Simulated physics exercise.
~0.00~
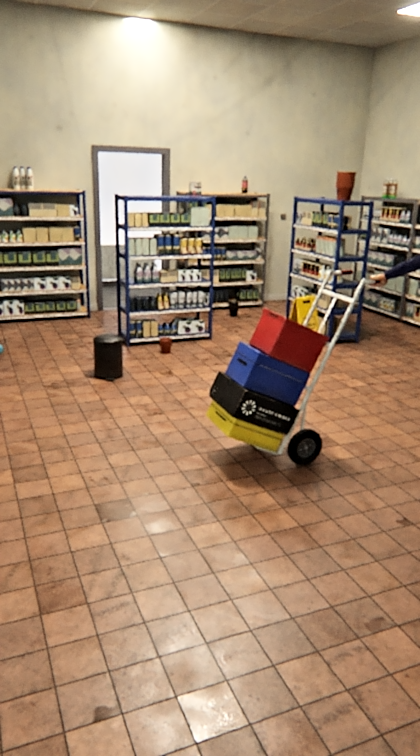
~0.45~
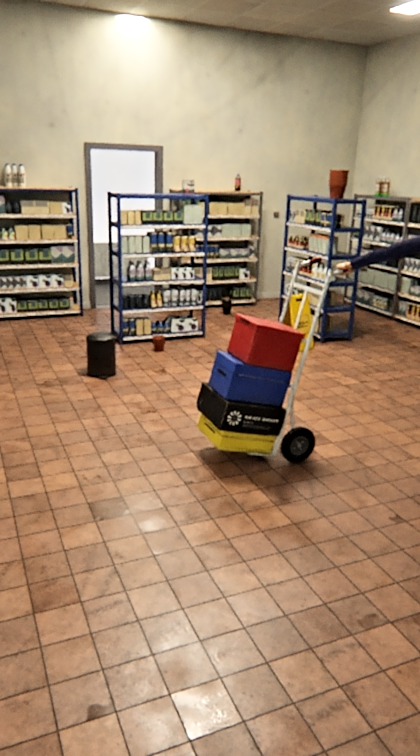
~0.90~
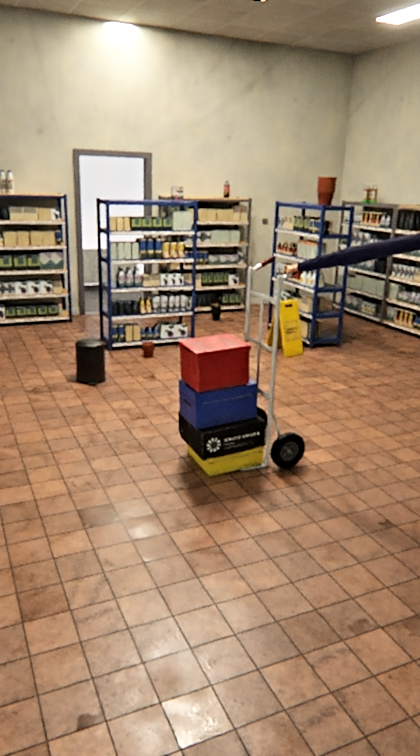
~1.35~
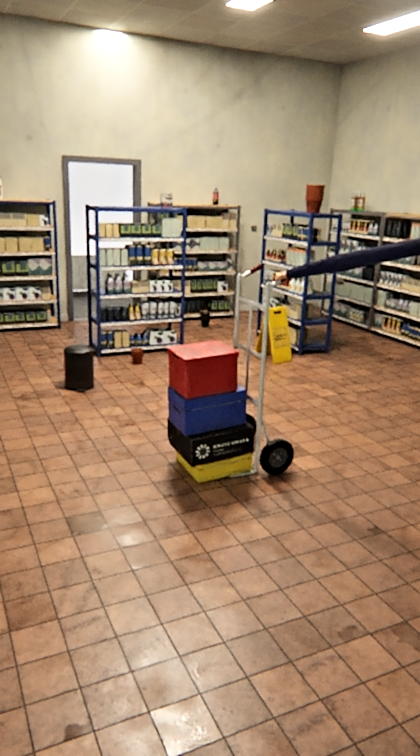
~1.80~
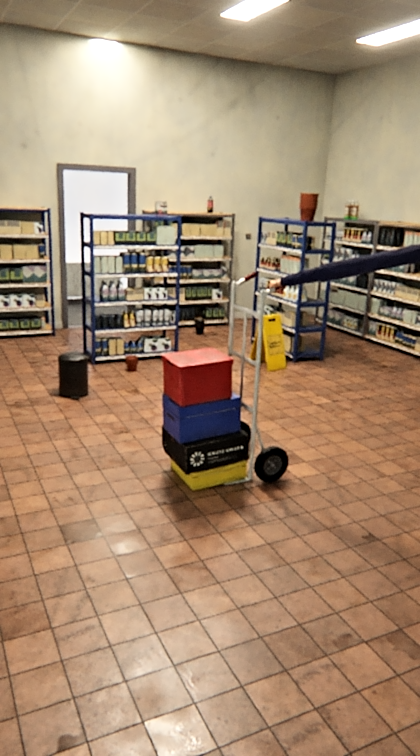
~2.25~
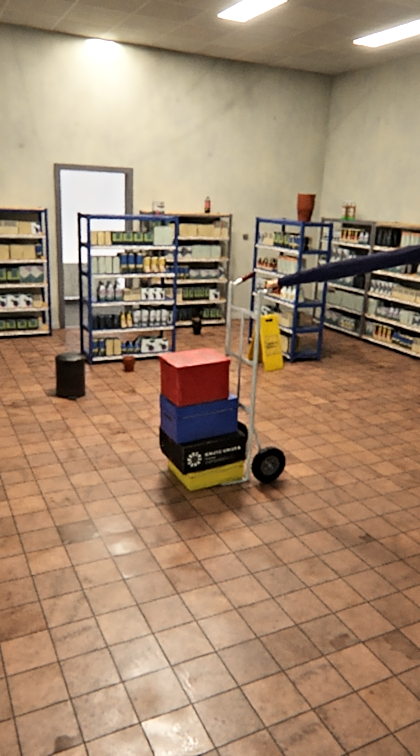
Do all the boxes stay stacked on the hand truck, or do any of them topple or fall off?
All four boxes stay stacked on the hand truck, and none of them topples or falls off.
